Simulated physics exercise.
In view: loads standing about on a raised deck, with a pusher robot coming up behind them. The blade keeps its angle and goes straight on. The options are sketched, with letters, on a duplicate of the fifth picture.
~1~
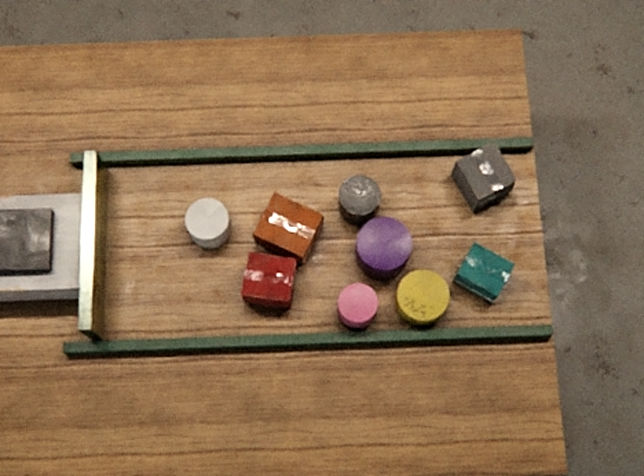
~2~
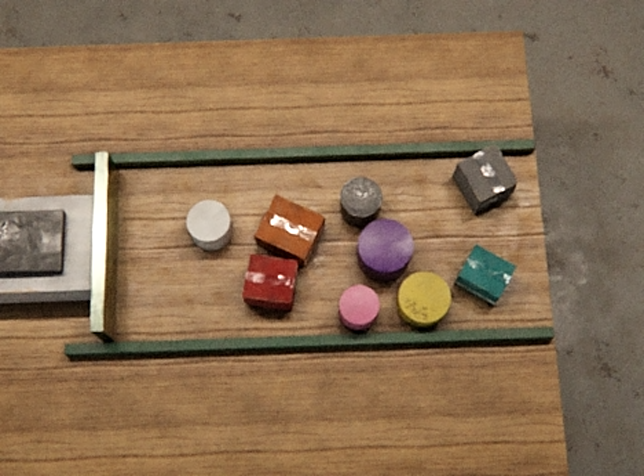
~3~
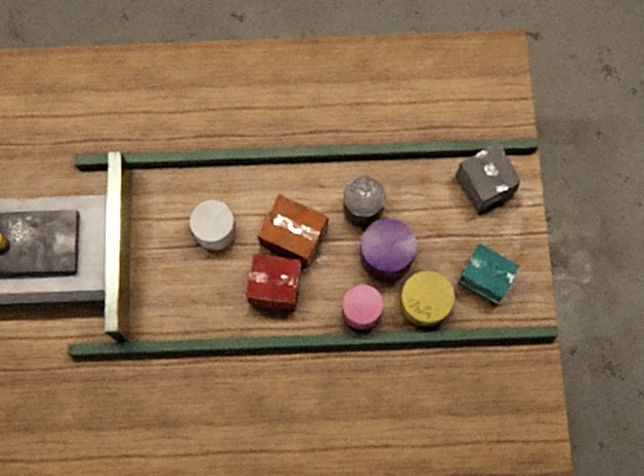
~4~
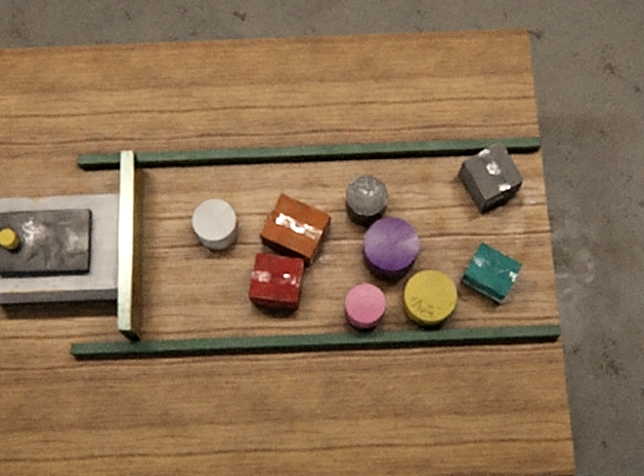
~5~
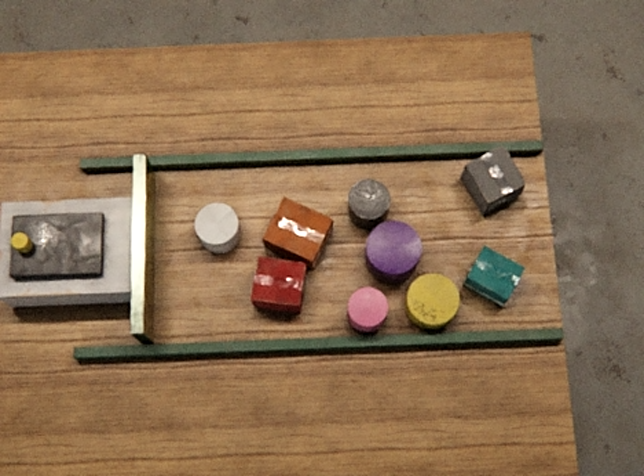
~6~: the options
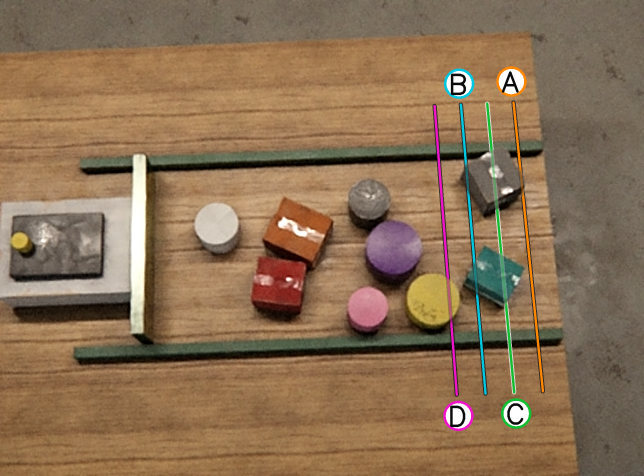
A pale pusher robot with a wide upright blade sits at the left of a wooden deck, seen from high above, with grey floor beyond its right edge. Between two green rails stand a white canister, orange and red boxes, a black pail, purple, pink and yellow round loads, and grey and teal boxes. The robot creeps steadily right toward the untouched loads, while the view shifts very slightly.
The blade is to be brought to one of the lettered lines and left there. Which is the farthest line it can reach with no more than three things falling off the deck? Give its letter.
Line B.
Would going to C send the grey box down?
By then, yes.
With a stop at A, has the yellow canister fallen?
Yes.
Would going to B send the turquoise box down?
Yes.
On the marked copy, A at (528, 241); B at (473, 243); C at (500, 242); D at (445, 244).
Following B. Soon after the start, robot (185, 240); red box (293, 285); white canister (289, 230).
Later, robot (306, 235); turquoise box (533, 298); purple canister (496, 263).
In the end, robot (400, 231); turquoise box over the edge; purple canister over the edge; two fallen.
As for the rest, A drops six; C drops five; D is within the limit but short.
